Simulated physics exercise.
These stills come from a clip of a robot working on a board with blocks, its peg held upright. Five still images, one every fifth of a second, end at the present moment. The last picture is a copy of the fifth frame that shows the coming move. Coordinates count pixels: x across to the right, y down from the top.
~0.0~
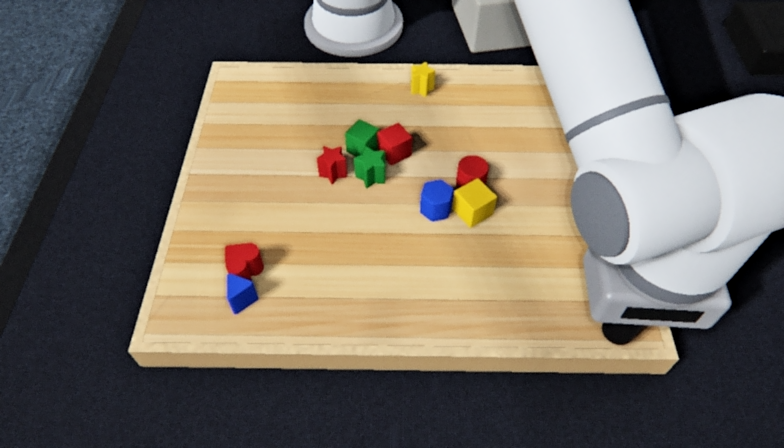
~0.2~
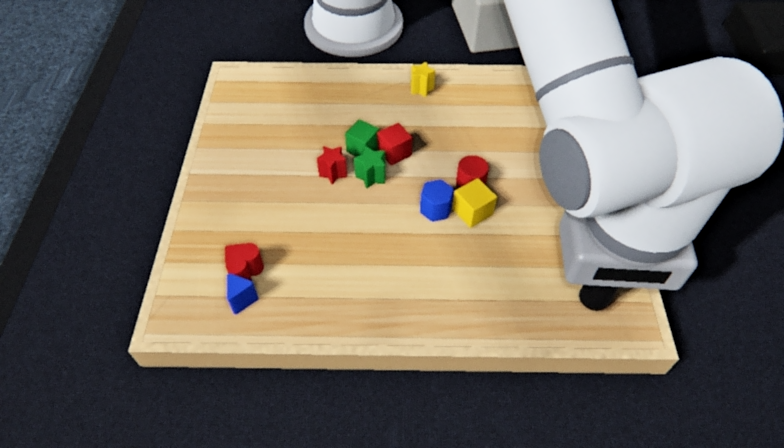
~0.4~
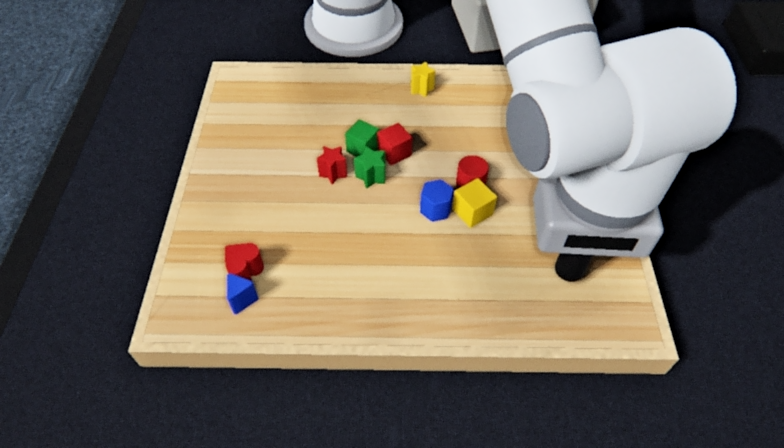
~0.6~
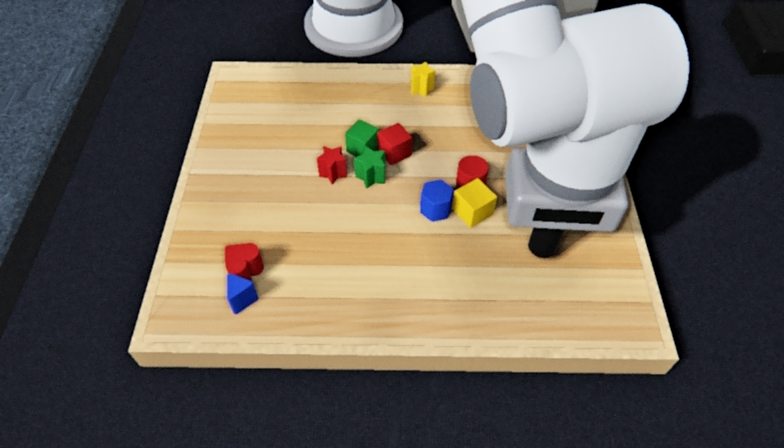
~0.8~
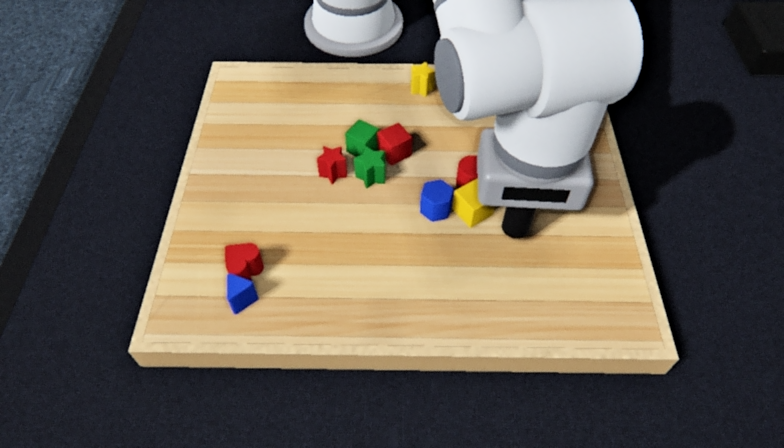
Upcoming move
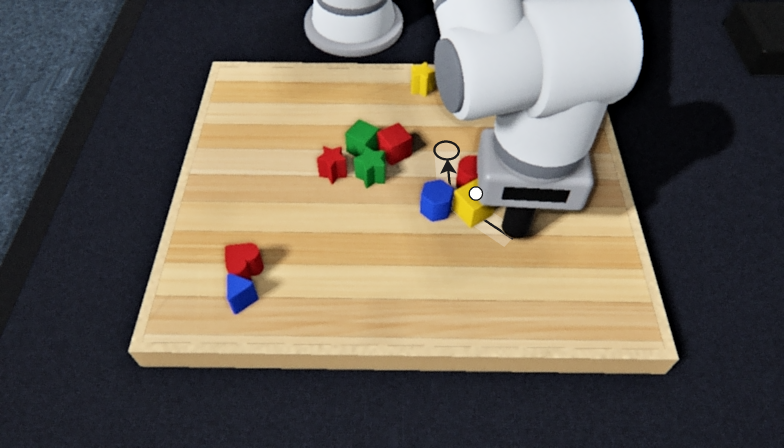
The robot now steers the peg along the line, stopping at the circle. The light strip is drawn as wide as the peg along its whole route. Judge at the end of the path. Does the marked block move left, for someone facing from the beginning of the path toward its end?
Yes - that is the case.
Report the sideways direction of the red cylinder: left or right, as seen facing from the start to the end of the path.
Goes right.
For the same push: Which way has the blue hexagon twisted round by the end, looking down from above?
From overhead, the rotation is counterclockwise.
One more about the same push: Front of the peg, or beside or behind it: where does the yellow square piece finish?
Fallen away.
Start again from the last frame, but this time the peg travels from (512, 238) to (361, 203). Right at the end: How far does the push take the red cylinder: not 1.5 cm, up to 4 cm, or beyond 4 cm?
Less than 1.5 cm.
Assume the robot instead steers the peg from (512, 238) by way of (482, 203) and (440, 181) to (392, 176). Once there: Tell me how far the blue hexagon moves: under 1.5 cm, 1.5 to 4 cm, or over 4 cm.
I reckon it covers more than 4 cm.
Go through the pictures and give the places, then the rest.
Peg's lower end (617, 332); red square piece (395, 134); blue hexagon (437, 191); red cylinder (474, 165); yellow square piece (476, 194), in the first frame.
Peg (594, 298); blocks still, in the second frame.
Peg (569, 270); blocks still, in the third frame.
Peg (542, 247); blocks still, in the fourth frame.
Peg (515, 228); red square piece (395, 134); blue hexagon (437, 191); red cylinder (474, 165); yellow square piece (476, 194), in the fifth frame.
Drawn move, from (512, 238) over (474, 213) and (450, 183) to (447, 150); the dot is on the yellow square piece.
What follows on the original path. One third of the way, peg (476, 202); blue hexagon (425, 187), turned 50° anticlockwise; red cylinder (468, 156); yellow square piece (454, 179).
Two thirds of the way, peg (451, 172); blue hexagon (422, 187), turned 55° anticlockwise; red cylinder (470, 149); yellow square piece (426, 155), turned 40° anticlockwise.
At the end, peg (448, 139); red square piece still; blue hexagon (422, 187), turned 55° anticlockwise; red cylinder (476, 134); yellow square piece (423, 150), turned 55° anticlockwise.
